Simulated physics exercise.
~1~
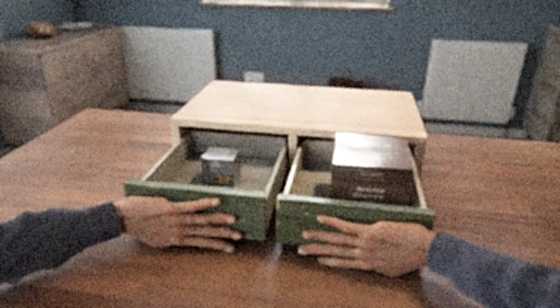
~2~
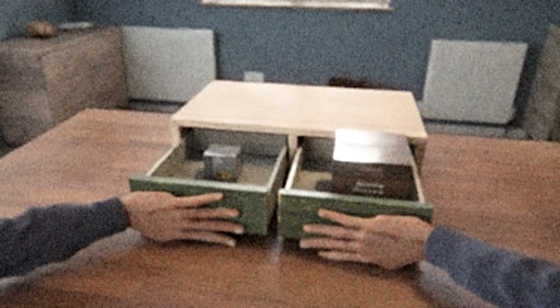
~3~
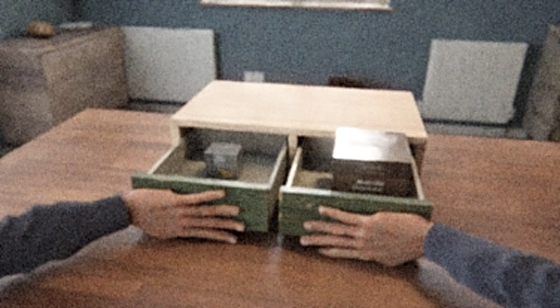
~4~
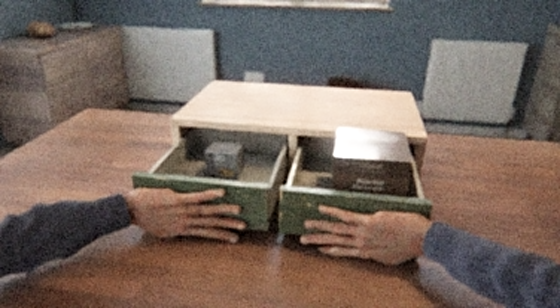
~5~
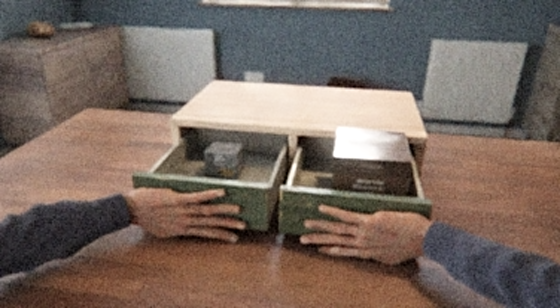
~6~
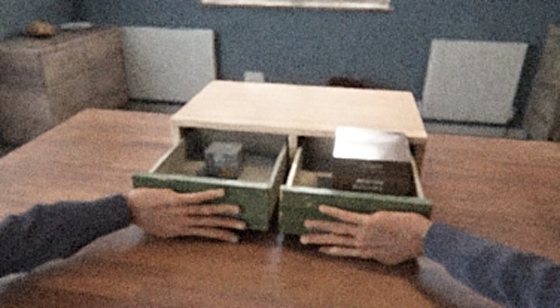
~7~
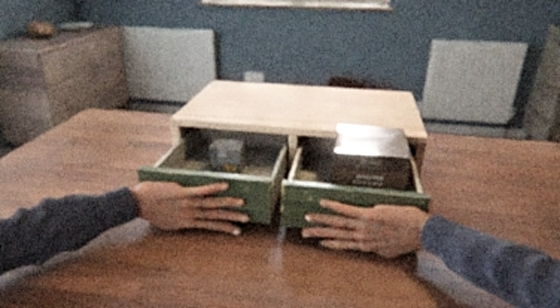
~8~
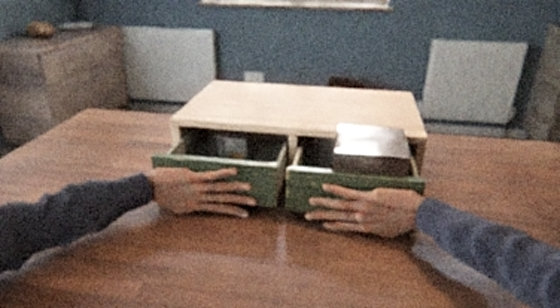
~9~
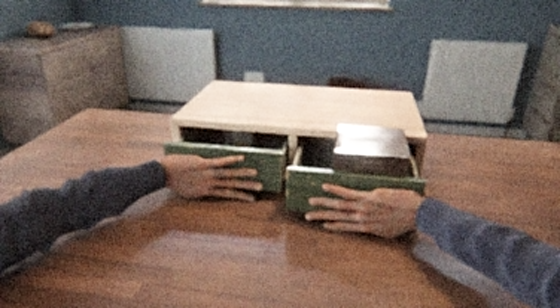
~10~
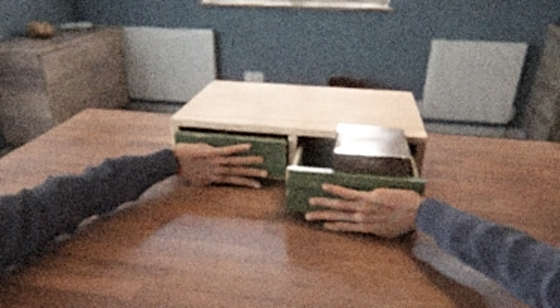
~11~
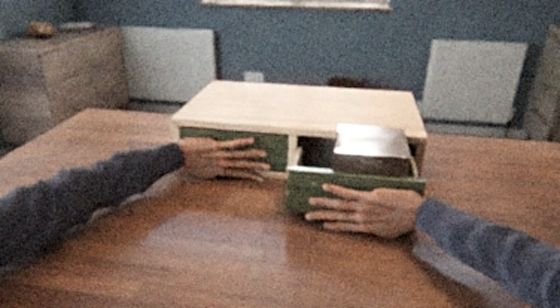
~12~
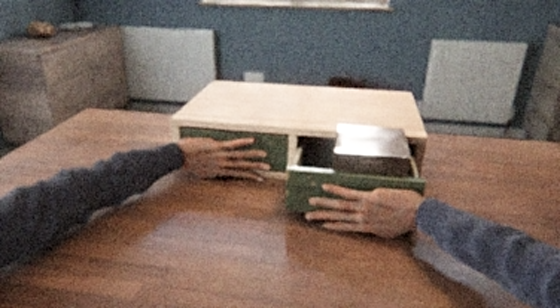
Two hands in dark blue sleeves reach in from either side of a brown wooden table, resting on the green fronts of two open drawers in a low, pale wooden chest, seen from above and in front. A small grey carton sits in the left drawer, and a larger dark brown box with a shiny top rises above the right one. The hands ease both drawers slightly inward, pause, then push again. The left drawer slides on, carrying the carton out of sight, until it is fully shut. The right drawer moves in only a little and stays partly open, the hand still against it.
